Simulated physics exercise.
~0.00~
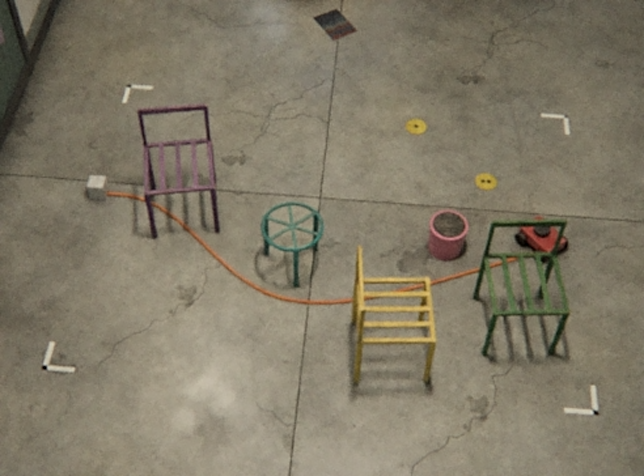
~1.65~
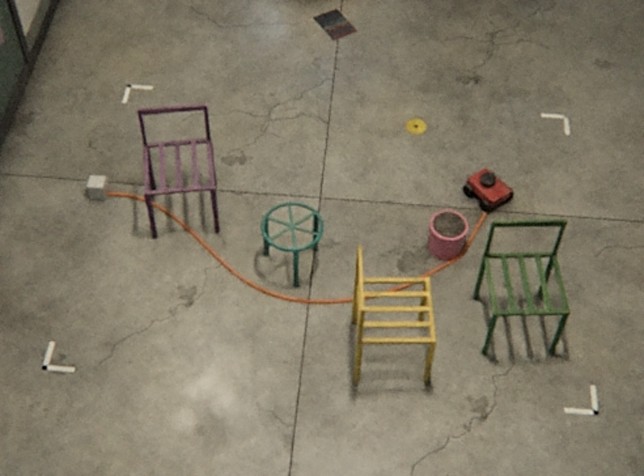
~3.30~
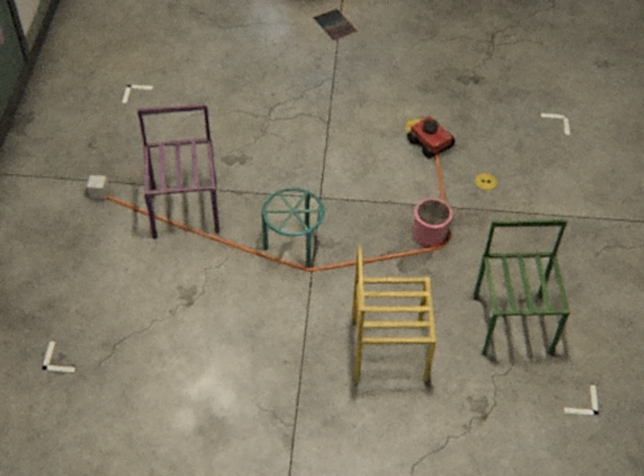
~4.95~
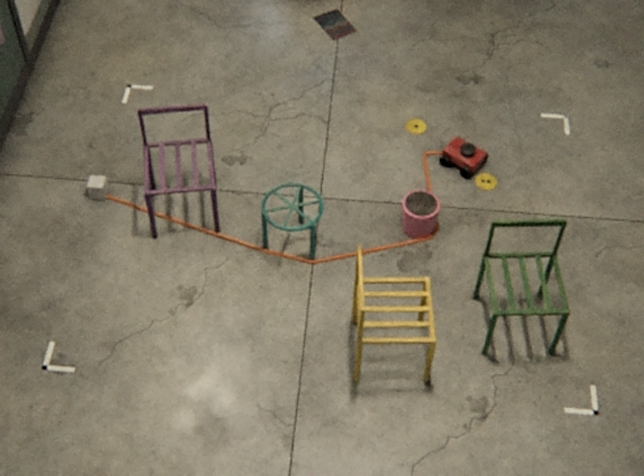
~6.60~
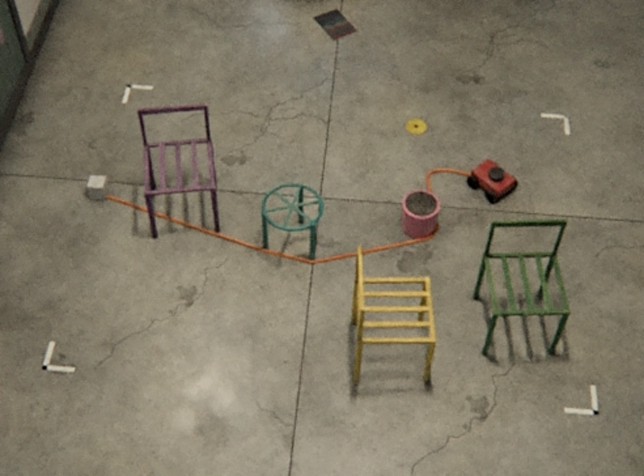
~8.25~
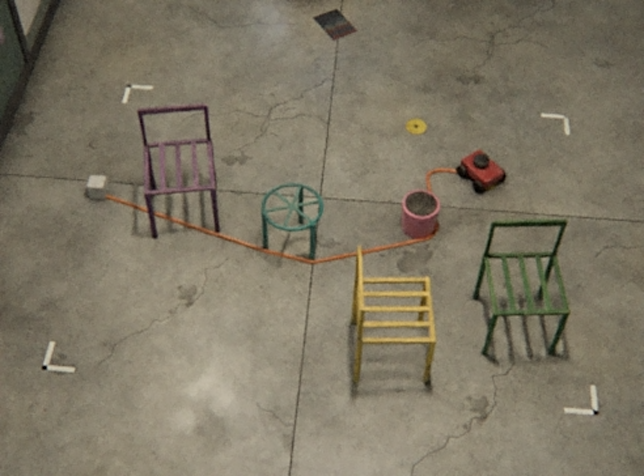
A red cart pulls an orange cord that shifts a pink pot and teal stool, then doubles back and stops.
